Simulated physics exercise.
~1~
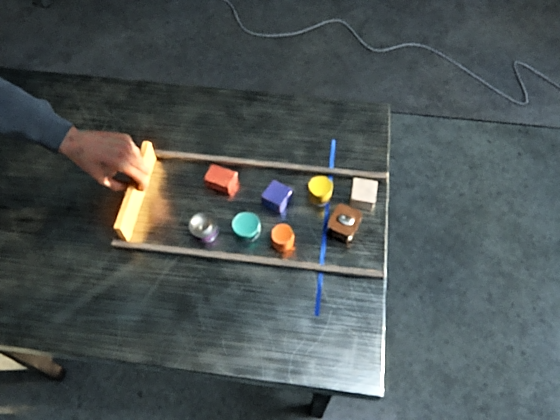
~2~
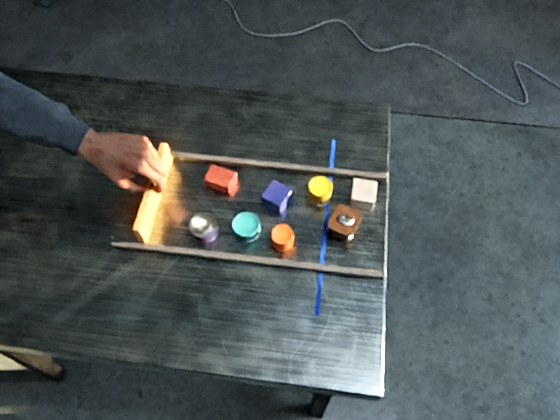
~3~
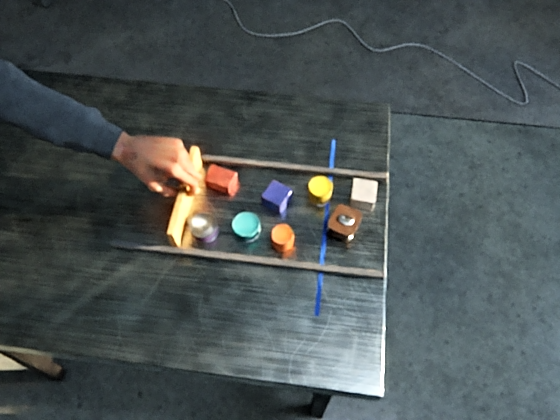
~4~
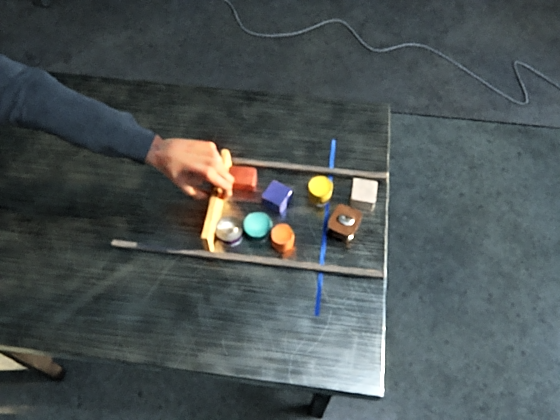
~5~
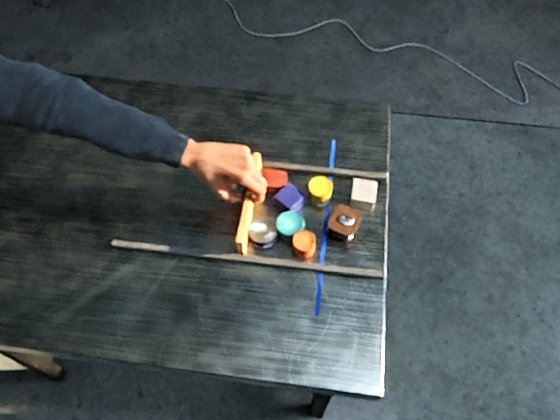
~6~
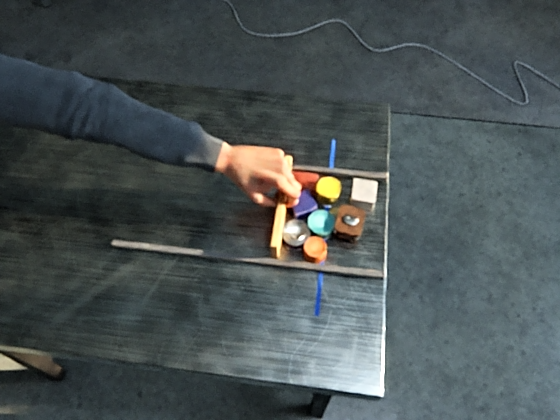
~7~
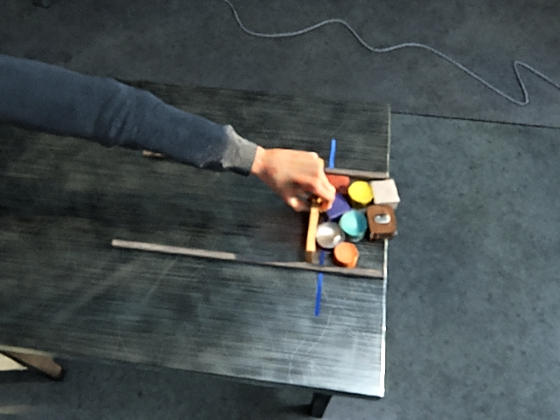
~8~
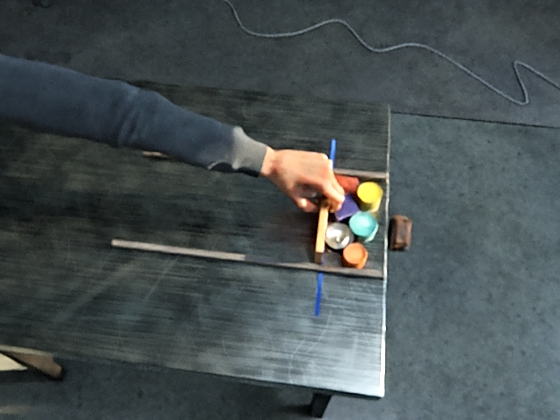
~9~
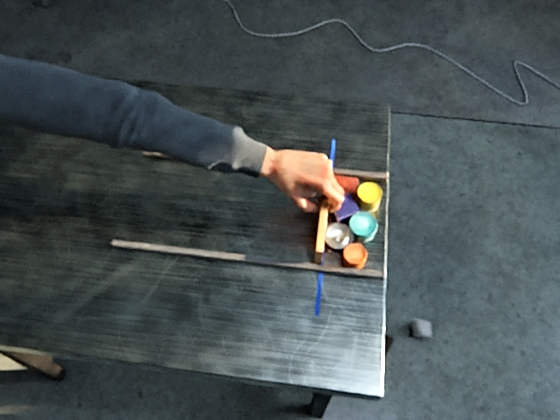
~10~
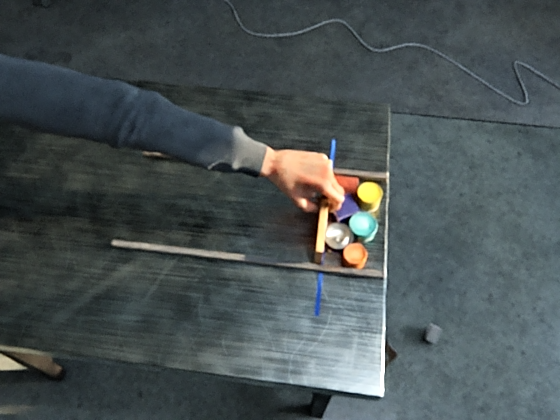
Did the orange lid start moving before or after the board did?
The orange lid started moving after the board, which had already slid a good way right before the lid shifted.
